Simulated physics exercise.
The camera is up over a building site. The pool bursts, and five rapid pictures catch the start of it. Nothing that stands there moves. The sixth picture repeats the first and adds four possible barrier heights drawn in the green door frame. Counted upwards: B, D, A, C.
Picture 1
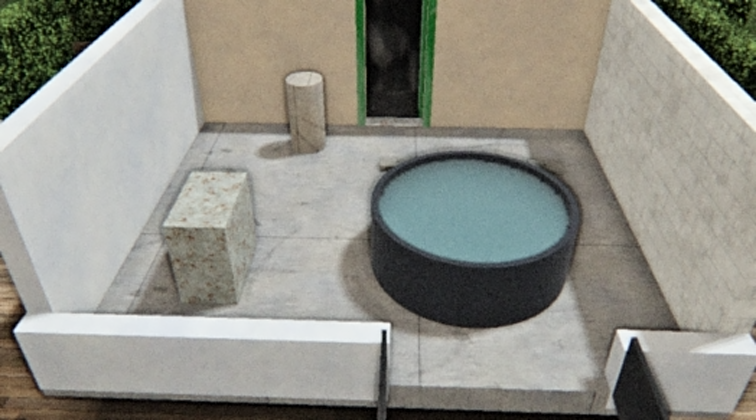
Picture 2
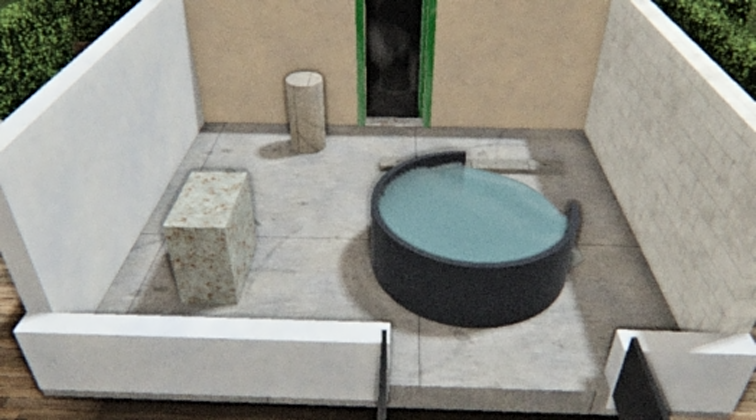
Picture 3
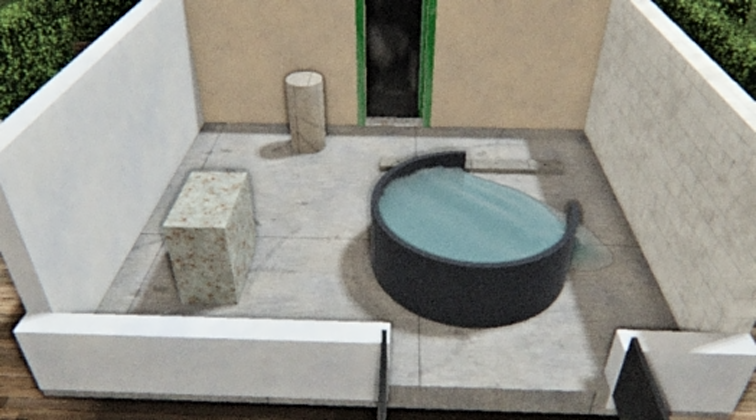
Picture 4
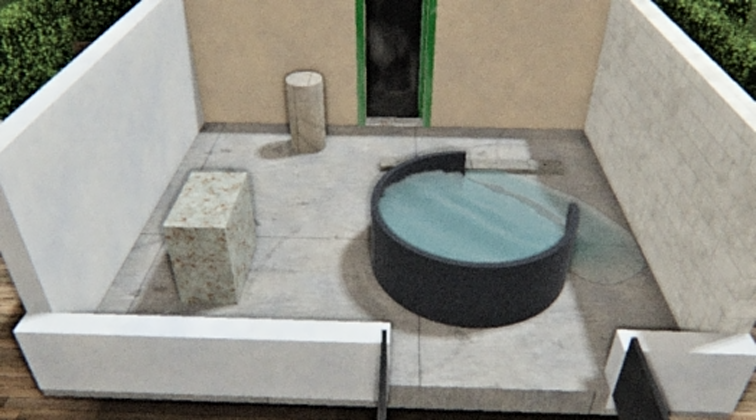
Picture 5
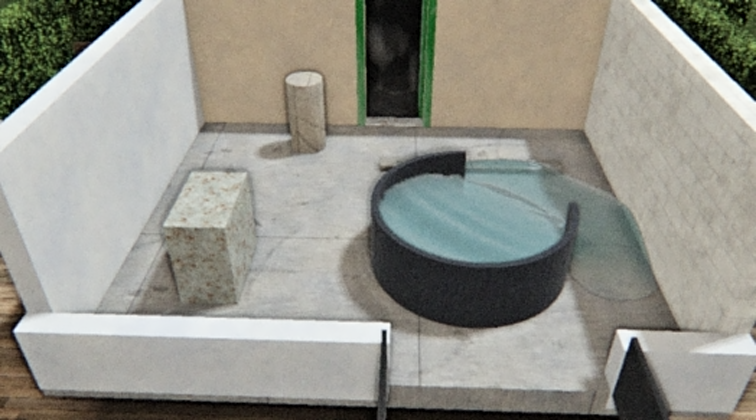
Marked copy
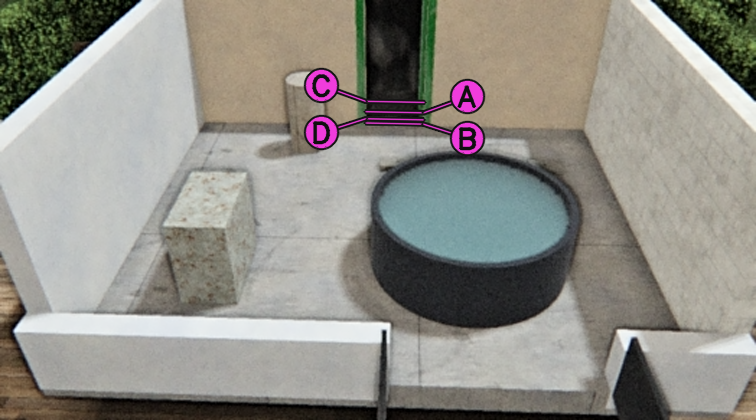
Water sat still in a round dark pool on a walled patio until the back right part of its rim vanished, then it poured out through the gap and spread across the paving toward the right wall.
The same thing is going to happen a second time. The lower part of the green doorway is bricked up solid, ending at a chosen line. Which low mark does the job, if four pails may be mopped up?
The limit is D.
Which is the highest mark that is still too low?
B.
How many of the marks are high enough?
Three.
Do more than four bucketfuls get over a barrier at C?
No.
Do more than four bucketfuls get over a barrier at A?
No, not at all.
On the marked copy, A at (394, 112); B at (394, 123); C at (394, 101); D at (394, 119); from the bottom up B, D, A, C.
With A, nothing gets over.
With B, about 8 bucketfuls get in.
With C, nothing gets over.
With D, a splash gets over, under a bucket.
